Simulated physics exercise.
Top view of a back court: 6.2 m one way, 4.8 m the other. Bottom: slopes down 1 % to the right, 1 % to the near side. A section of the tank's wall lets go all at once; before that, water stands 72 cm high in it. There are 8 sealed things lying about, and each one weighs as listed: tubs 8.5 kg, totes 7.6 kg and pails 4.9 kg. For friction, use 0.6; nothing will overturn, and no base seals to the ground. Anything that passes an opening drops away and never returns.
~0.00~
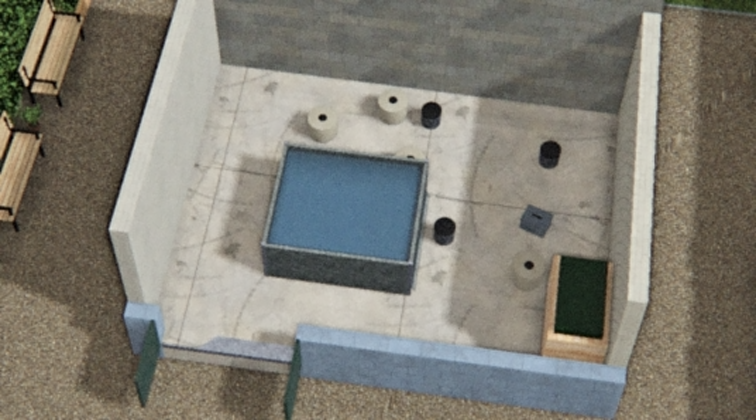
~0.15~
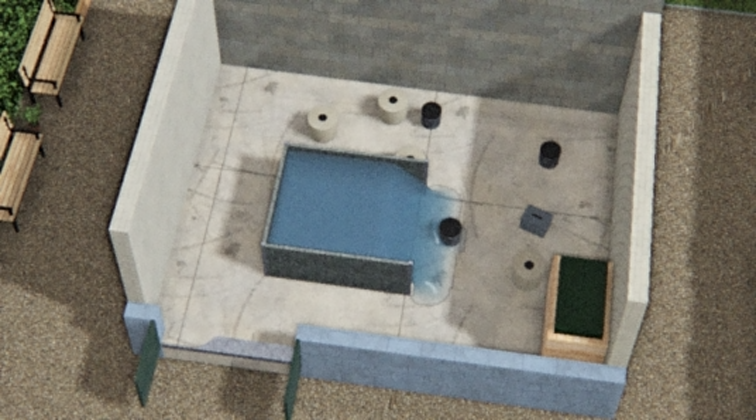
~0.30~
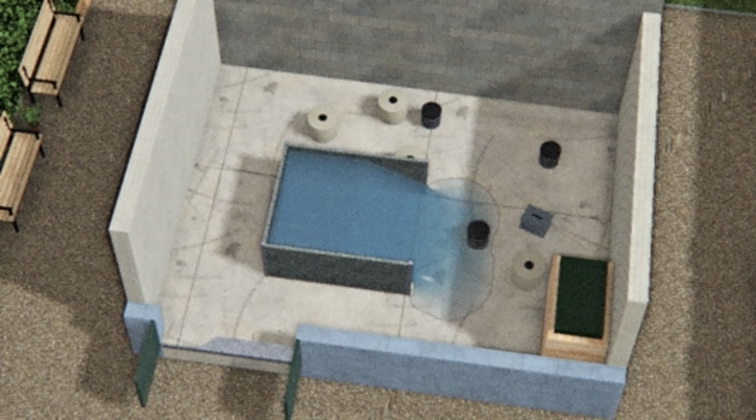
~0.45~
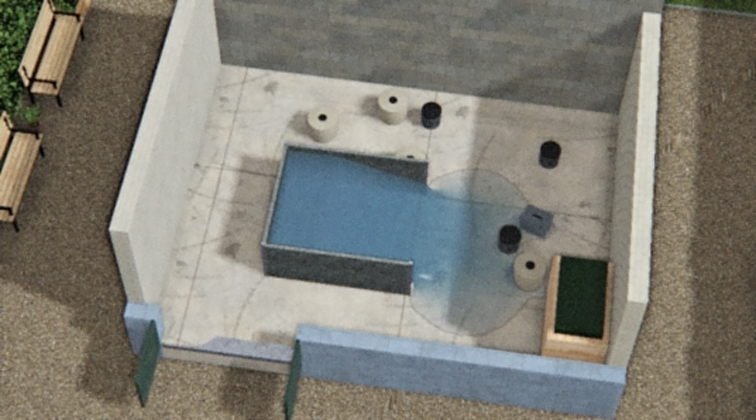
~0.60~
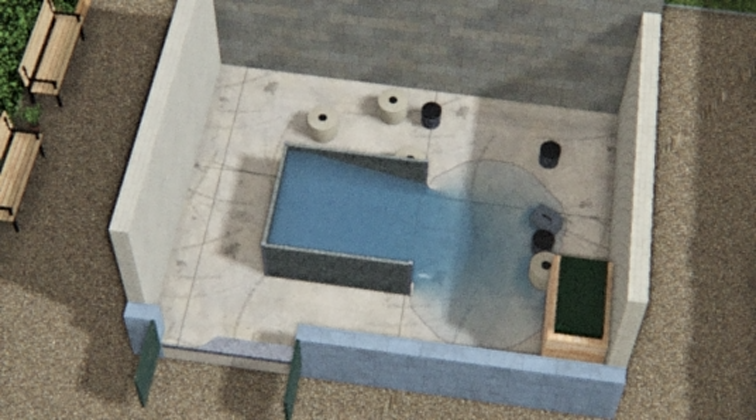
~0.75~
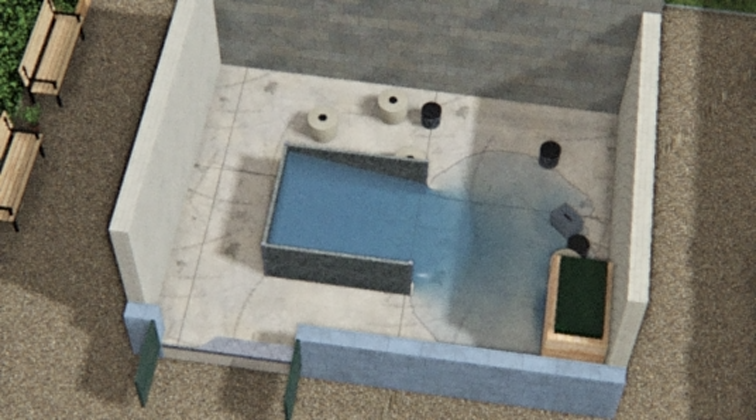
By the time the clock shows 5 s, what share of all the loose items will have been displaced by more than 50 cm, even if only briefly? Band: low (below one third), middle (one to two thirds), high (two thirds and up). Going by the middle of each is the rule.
High.
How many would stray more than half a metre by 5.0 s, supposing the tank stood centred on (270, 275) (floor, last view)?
That gives 8 of them.
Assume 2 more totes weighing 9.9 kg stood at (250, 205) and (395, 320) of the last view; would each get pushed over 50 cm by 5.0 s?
The first comes out within the limit, the second beyond the limit.
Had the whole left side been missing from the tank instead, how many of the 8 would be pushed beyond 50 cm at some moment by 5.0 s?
In that case 5 of them.
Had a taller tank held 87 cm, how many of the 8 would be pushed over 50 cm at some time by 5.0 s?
8.
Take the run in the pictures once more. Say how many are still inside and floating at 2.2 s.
Tally: 4 of them.
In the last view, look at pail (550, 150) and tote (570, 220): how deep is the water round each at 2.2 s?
Around 29 cm and 28 cm.
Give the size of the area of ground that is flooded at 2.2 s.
My estimate is roughly 15 m2.
After 1.1 s 3 of 8 are over 50 cm from their spots; 3 afloat.
After 2.2 s 4 of 8 are over 50 cm from their spots; 4 afloat.
After 3.5 s 4 of 8 are over 50 cm from their spots; 4 afloat.
After 5.0 s 8 of 8 are over 50 cm from their spots, and 8 have been at some point; 5 afloat.
